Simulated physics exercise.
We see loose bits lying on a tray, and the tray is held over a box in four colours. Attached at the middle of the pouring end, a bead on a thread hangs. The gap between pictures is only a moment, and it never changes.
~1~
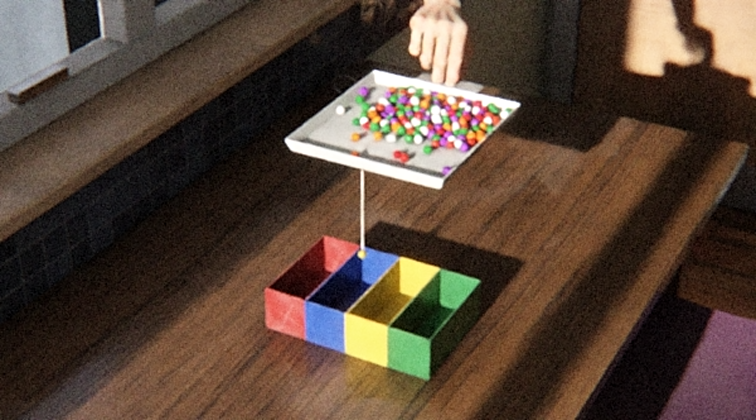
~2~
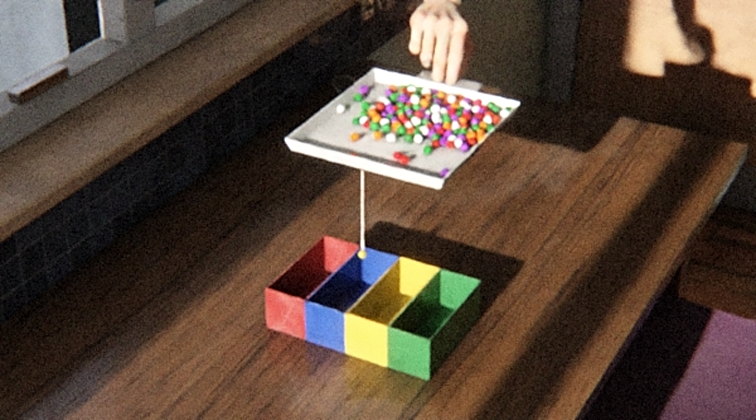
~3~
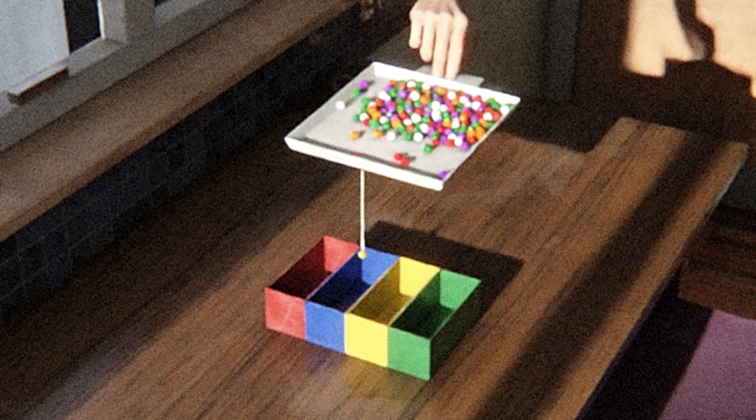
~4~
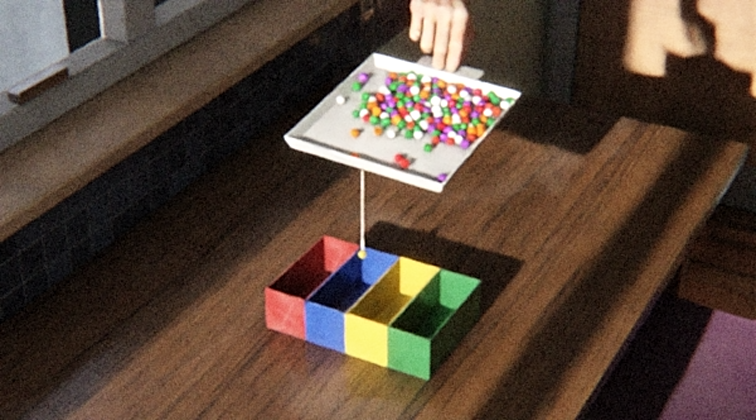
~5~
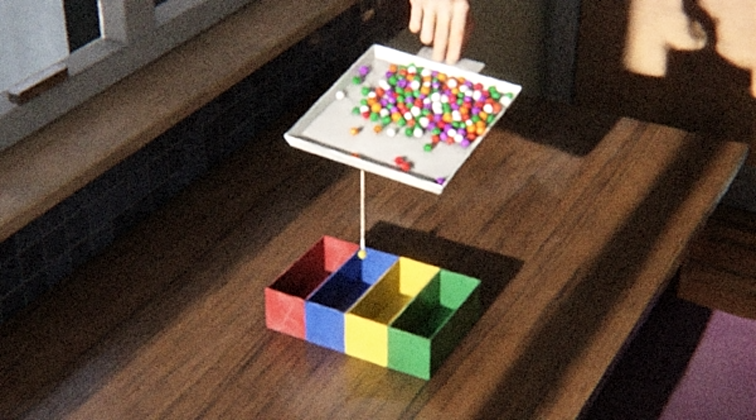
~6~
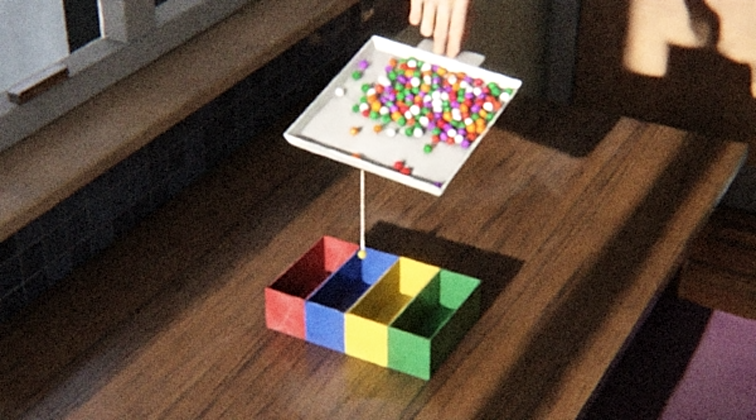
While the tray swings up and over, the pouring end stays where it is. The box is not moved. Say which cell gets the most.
Green.
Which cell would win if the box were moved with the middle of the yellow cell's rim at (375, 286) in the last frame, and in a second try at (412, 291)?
So it would be that green cell first and the yellow one after that.
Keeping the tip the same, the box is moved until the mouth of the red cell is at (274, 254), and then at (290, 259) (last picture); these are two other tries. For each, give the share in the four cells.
40 and 70 in a hundred, in turn.
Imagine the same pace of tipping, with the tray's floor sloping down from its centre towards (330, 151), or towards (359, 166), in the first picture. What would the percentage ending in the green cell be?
First heading 0 %, second heading 0 %.
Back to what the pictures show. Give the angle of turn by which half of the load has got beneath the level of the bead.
Near 70 degrees.
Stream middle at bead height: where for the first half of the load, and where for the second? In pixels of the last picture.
Starting near (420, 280), moving on to near (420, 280).
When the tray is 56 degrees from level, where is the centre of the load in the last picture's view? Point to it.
Centre estimate: (412, 186).
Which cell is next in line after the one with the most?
It's that yellow cell that ends up second.
Shortly afterwards, tray tipped steeply; near two thirds on the tray; a little in the green cell; a little in the yellow cell; a little in the blue cell; a little falling or outside the box.
Next, tray tipped right over; only a few on the tray; near half in the green cell; near a third in the yellow cell; a little in the blue cell; a little falling or outside the box.
Some moments later, tray tipped past a quarter turn; near half in the green cell; near a third in the yellow cell; a little in the blue cell; a little falling or outside the box.
In the end, tray tipped past a quarter turn; near half in the green cell; near a third in the yellow cell; a little in the blue cell; none at all in the red cell; a little outside the box.
